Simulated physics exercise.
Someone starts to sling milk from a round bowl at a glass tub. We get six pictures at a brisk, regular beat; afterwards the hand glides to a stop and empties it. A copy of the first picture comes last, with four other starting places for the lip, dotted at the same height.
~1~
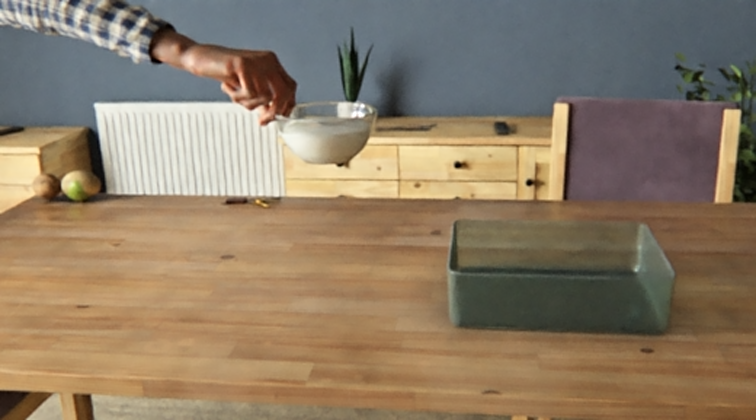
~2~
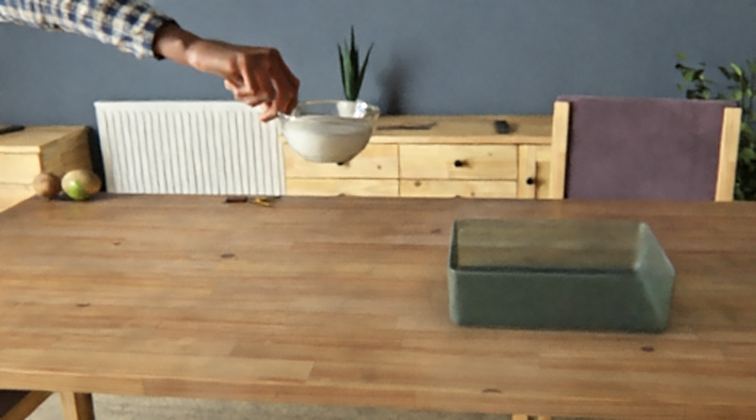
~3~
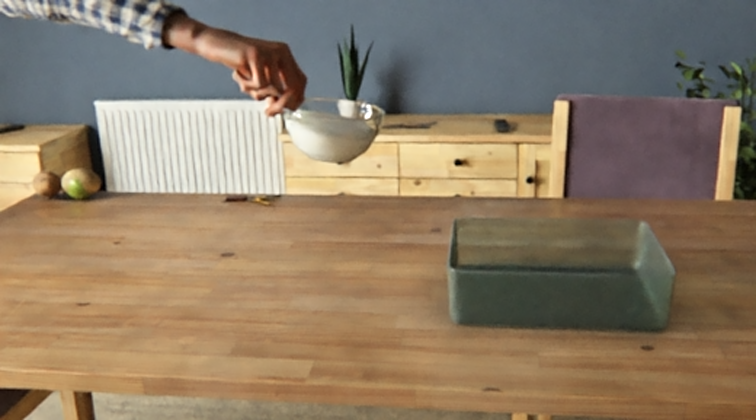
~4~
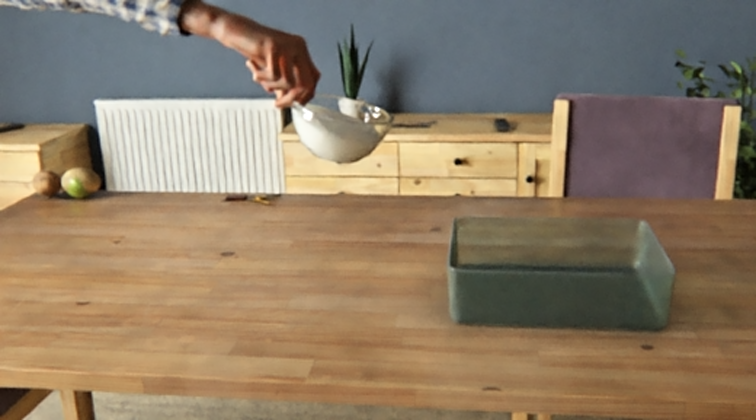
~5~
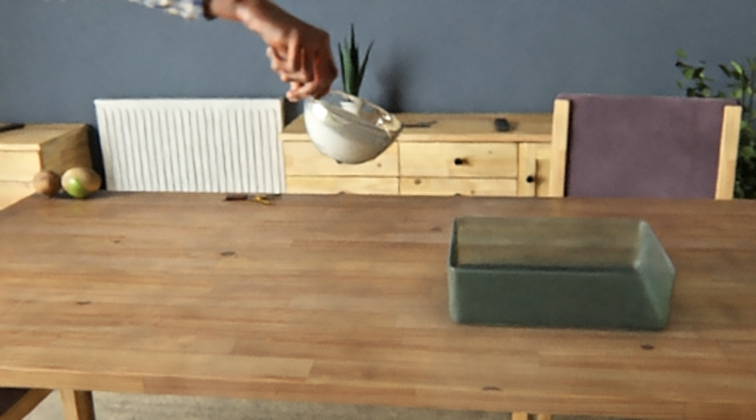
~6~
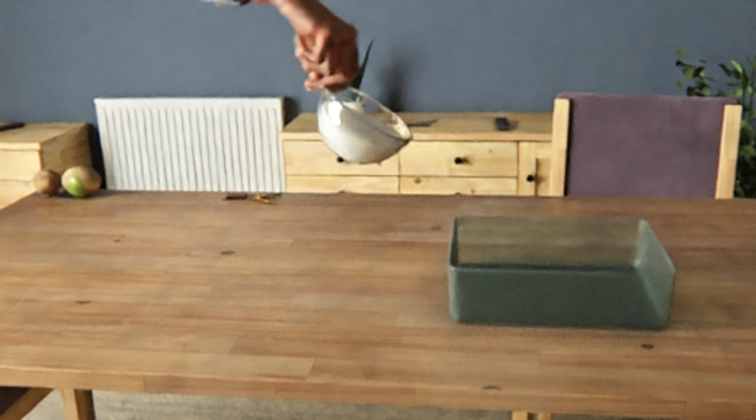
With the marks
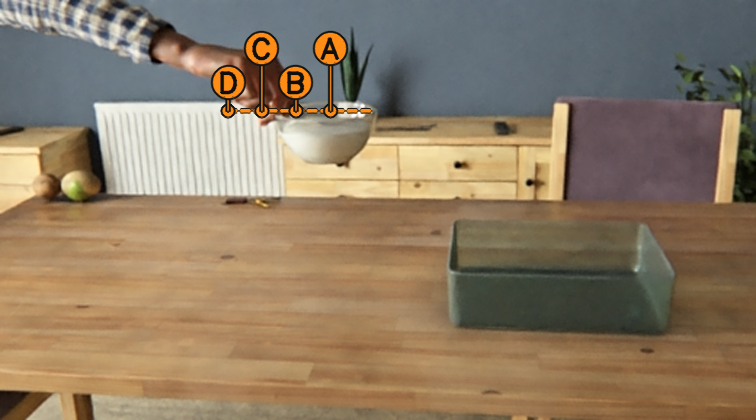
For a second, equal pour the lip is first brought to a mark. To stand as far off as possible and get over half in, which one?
That is dot A.
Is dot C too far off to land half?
Yes, it does.
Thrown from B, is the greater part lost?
Yes.
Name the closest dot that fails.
Dot B.
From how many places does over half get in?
One.
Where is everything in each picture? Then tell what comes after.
The first frame shows upright, lip at (375, 110); tub from (450, 323) to (667, 331); nothing has left yet.
The second frame shows upright, lip at (377, 110); nothing has left yet.
The third frame shows tipped about 6°, lip at (383, 113); nothing has left yet.
The fourth frame shows tipped about 13°, lip at (391, 119); nothing has left yet.
The fifth frame shows tipped about 22°, lip at (401, 127); nothing has left yet.
The sixth frame shows tipped about 33°, lip at (411, 137); nothing has left yet.
In orange, A at (330, 110); B at (295, 110); C at (261, 110); D at (228, 110).
If A is chosen, about 82 % lands in the tub, 9 % falls short and 9 % goes beside or beyond.
If B is chosen, about 8 % lands in the tub, 90 % falls short.
If C is chosen, about 0 % lands in the tub, 100 % falls short.
If D is chosen, about 0 % lands in the tub, 100 % falls short.
